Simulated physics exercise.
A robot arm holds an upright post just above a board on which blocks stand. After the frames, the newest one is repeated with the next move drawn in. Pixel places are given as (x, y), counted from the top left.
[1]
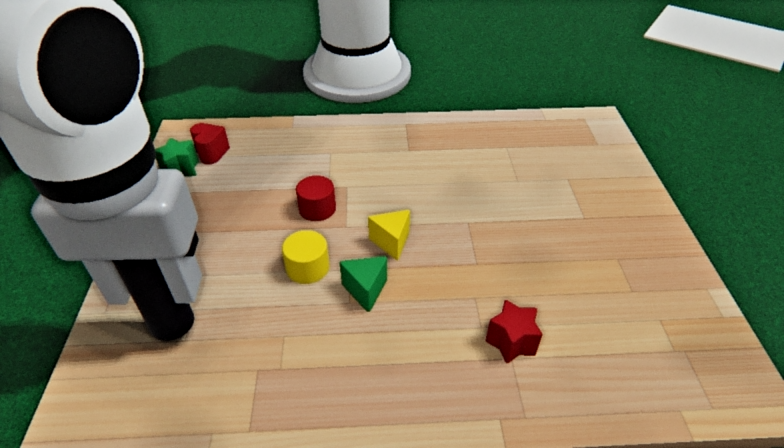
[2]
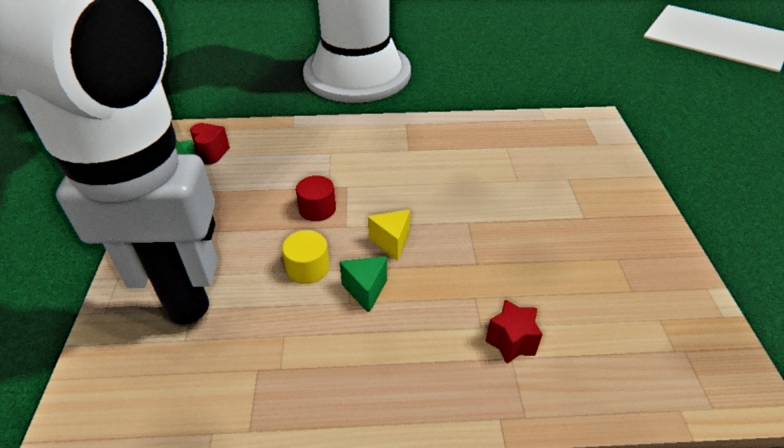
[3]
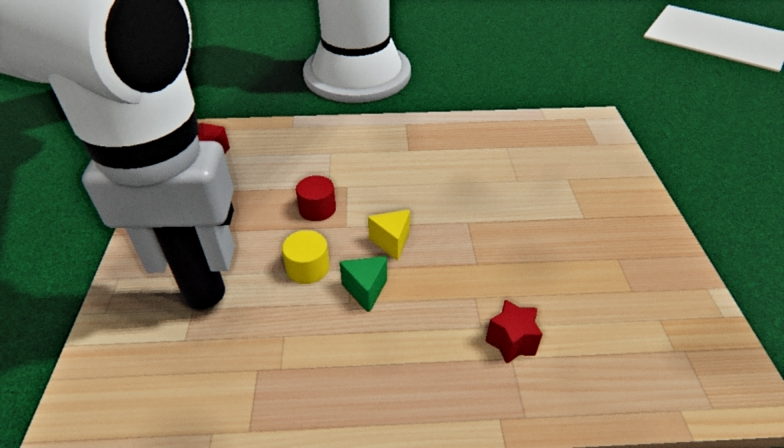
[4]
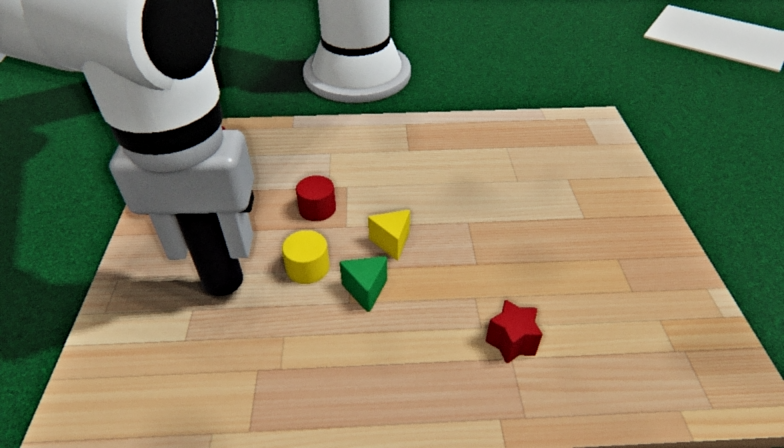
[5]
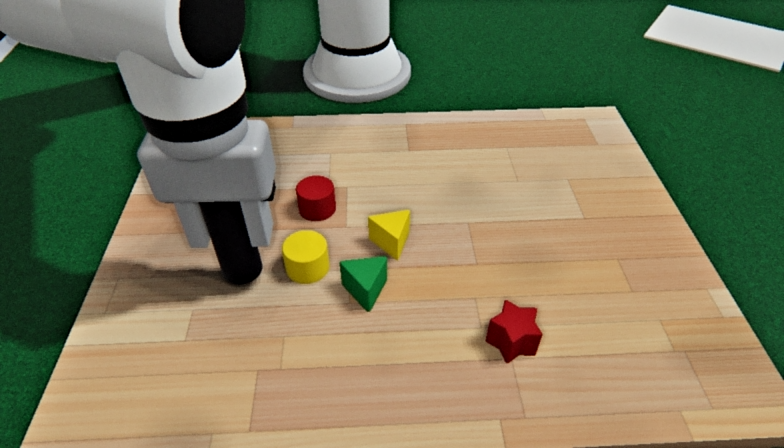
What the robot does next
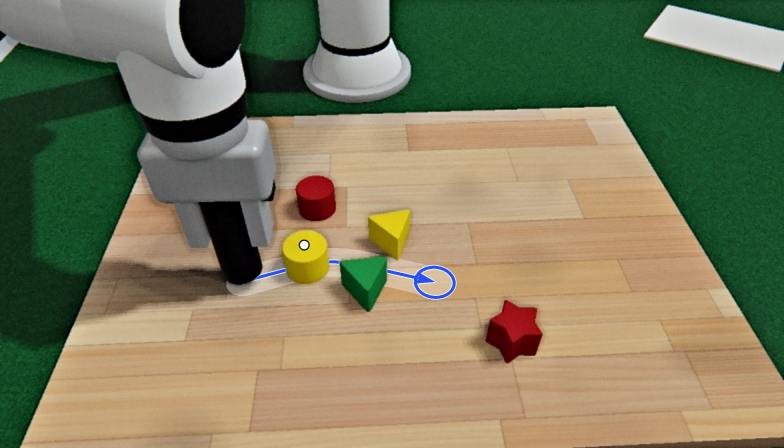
A white and grey robot arm holding a black upright post stands at the left of a light wooden board on a green surface, seen from above at an angle. A red and a yellow cylinder, yellow and green triangles and a red star sit apart, with a green and a red block at the far left corner. The arm glides steadily right and slightly away, hiding the corner blocks and nearing the yellow cylinder, touching nothing.
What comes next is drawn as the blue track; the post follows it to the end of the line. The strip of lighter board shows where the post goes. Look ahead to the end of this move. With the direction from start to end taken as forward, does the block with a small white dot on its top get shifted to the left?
Yes, I think so.
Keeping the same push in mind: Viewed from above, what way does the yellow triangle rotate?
Anticlockwise.
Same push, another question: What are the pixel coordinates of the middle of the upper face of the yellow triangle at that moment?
The centre of its top will be at (429, 204).
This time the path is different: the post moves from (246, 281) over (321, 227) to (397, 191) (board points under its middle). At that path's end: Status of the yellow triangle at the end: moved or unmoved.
It stays.
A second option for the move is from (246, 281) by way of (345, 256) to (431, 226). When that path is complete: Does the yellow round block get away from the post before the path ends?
In short: No.
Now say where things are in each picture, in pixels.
In the first frame, tip of the post at (173, 323), middles of tops, yellow round block at (304, 245), red round block at (315, 186), green triangle at (365, 269), yellow triangle at (392, 221).
In the second frame, post at (188, 308), nothing pushed.
In the third frame, post at (205, 294), nothing pushed.
In the fourth frame, post at (223, 281), nothing pushed.
In the fifth frame, post at (243, 270), yellow round block at (304, 245), red round block at (315, 186), green triangle at (365, 269), yellow triangle at (392, 221).
The line goes from (246, 281) by way of (310, 264) and (372, 268) to (435, 282); the dot is on the yellow round block.
On the path given first. One third of the way, post at (309, 253); yellow round block at (349, 237).
Two thirds of the way, post at (373, 257); yellow round block at (408, 230); green triangle at (371, 272), turned 20° clockwise; yellow triangle at (423, 209), turned 15° anticlockwise.
At the end, post at (436, 271); yellow round block at (447, 230); red round block unmoved; green triangle at (373, 274), turned 25° clockwise; yellow triangle at (429, 204), turned 35° anticlockwise.
